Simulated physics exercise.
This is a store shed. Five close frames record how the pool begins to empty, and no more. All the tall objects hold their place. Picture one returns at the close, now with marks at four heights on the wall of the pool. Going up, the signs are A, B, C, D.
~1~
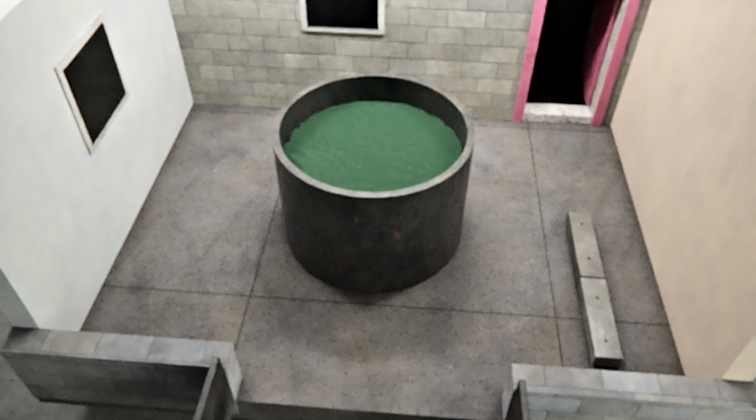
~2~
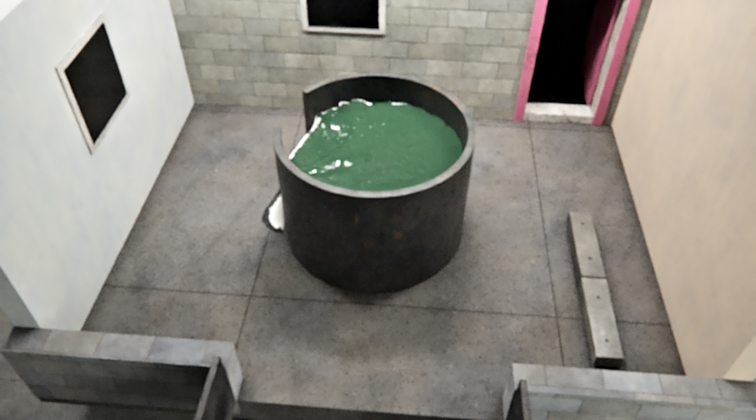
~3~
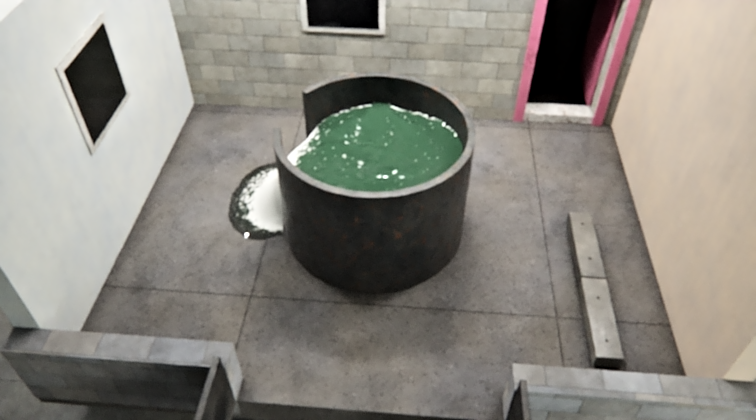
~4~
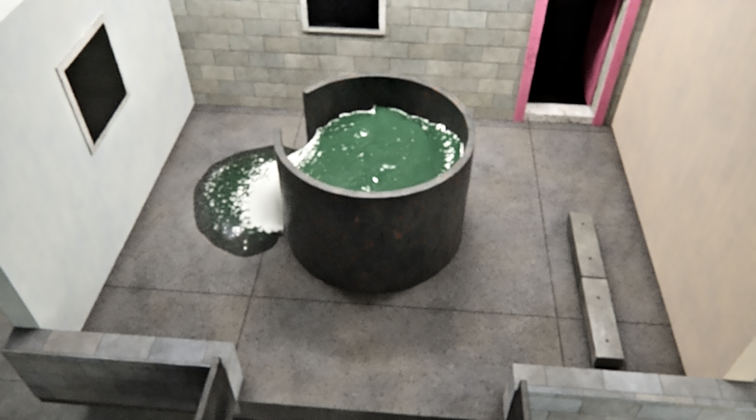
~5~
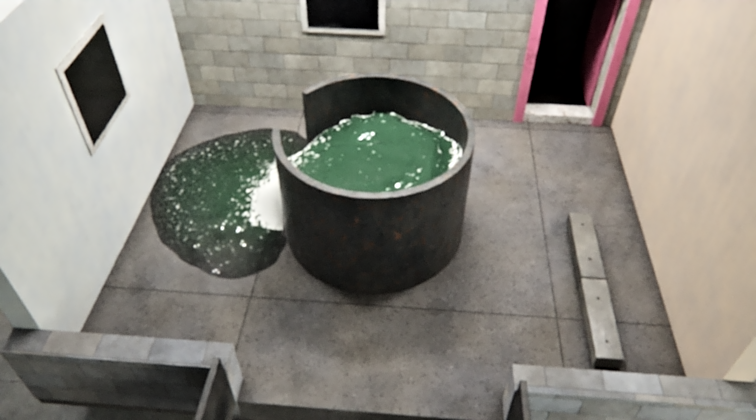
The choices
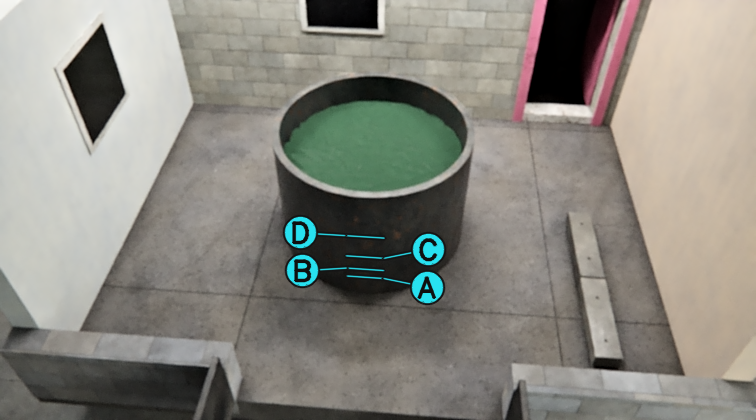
Green water pours through a gap in the round tank's left side and spreads leftward.
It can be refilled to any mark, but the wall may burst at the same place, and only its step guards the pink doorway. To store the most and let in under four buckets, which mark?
It is D.
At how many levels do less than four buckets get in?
All of the four.
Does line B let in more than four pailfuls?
No, not at all.
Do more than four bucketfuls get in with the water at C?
No, not at all.
On the marked copy, A at (365, 277); B at (365, 269); C at (365, 257); D at (364, 236); from the bottom up A, B, C, D.
If A is chosen, nothing gets over.
If B is chosen, nothing gets over.
If C is chosen, nothing gets over.
If D is chosen, a bucket or two gets in.
